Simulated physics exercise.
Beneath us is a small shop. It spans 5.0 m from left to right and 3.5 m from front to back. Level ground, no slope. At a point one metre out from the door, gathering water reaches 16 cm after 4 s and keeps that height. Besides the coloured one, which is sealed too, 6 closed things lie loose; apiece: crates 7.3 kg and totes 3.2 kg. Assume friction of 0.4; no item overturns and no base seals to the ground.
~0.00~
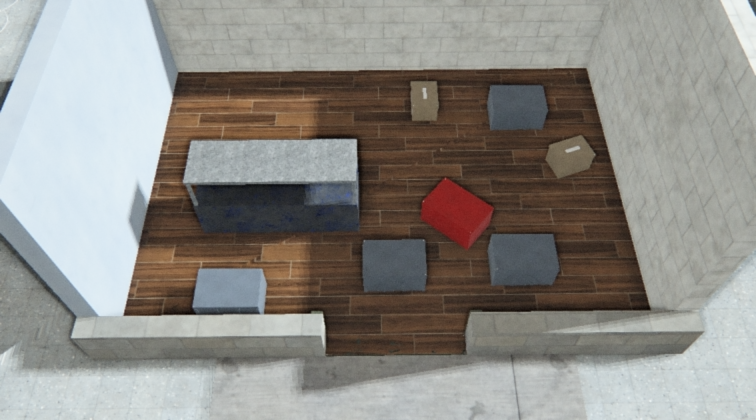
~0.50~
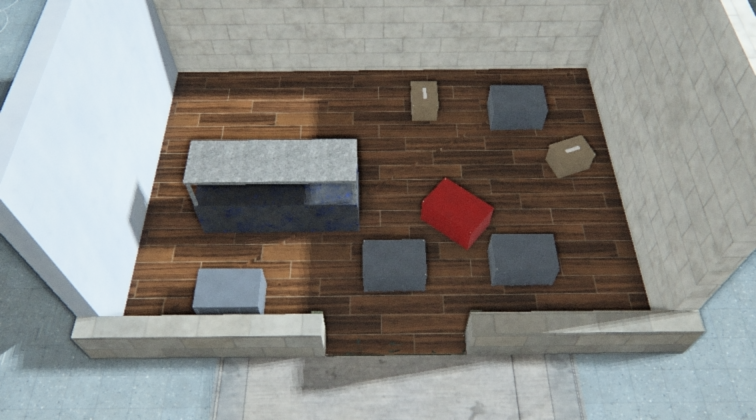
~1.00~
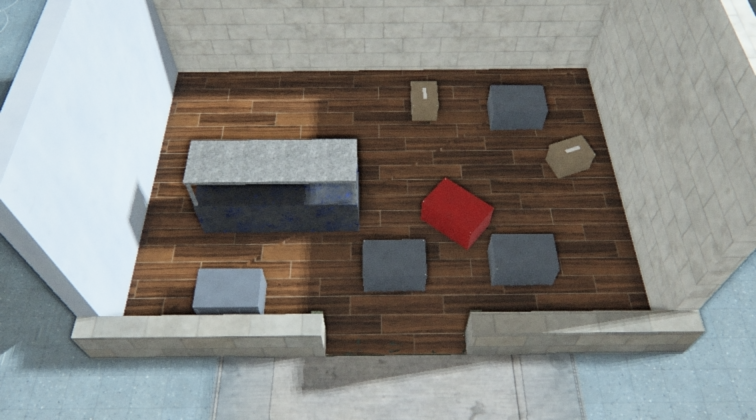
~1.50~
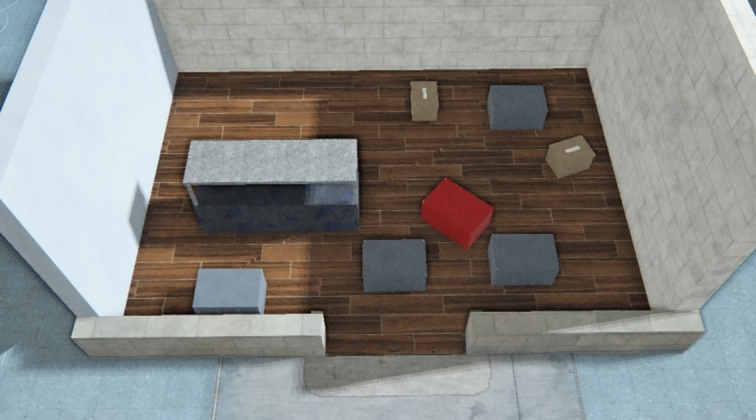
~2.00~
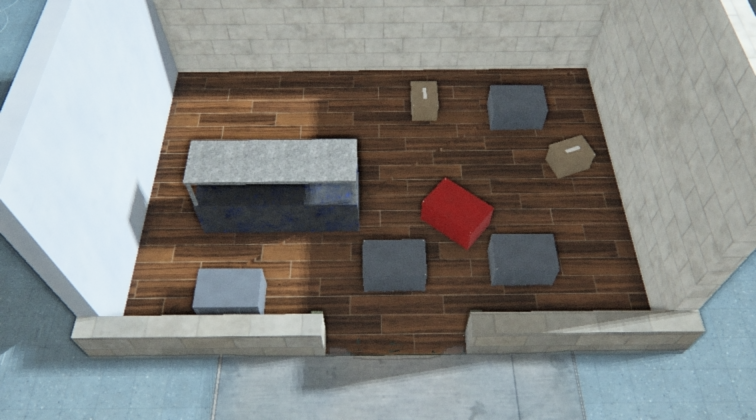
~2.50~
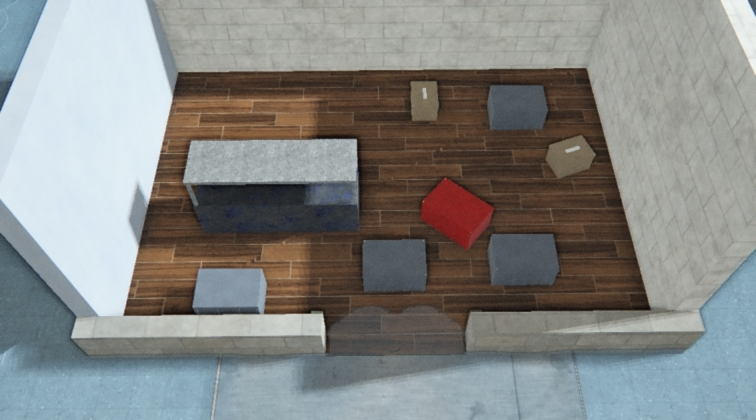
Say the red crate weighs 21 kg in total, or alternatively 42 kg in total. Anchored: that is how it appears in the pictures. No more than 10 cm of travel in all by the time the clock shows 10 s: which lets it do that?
The heavier option is essential.
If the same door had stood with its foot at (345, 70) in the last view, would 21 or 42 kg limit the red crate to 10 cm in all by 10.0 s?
Okay, so the light mass does it.
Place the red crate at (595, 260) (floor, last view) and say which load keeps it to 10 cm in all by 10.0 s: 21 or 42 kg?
It turns out that both loads succeed.
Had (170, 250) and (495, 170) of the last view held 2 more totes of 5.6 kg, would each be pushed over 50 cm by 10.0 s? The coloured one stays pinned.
Note, in sequence: Exceeded, not exceeded.
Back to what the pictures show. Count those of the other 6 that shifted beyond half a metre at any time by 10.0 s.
Tally: 4.
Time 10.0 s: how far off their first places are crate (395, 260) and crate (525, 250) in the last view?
Respectively 250 and 80 centimetres.
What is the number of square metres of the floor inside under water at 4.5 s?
About 3.0 m2 is covered.
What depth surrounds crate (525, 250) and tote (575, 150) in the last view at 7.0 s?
Depth approx. 2 cm / 2 cm.
After 3.5 s the red crate would be 0 cm from its start with 21 kg and 0 cm from its start with 42 kg; 0 cm of water round it then.
After 4.5 s the red crate would be 2 cm from its start with 21 kg and 0 cm from its start with 42 kg; 5 cm of water round it then.
After 7.0 s the red crate would be 28 cm from its start with 21 kg and 0 cm from its start with 42 kg; 4 cm of water round it then.
After 10.0 s the red crate would be 30 cm from its start with 21 kg and 0 cm from its start with 42 kg; 5 cm of water round it then.
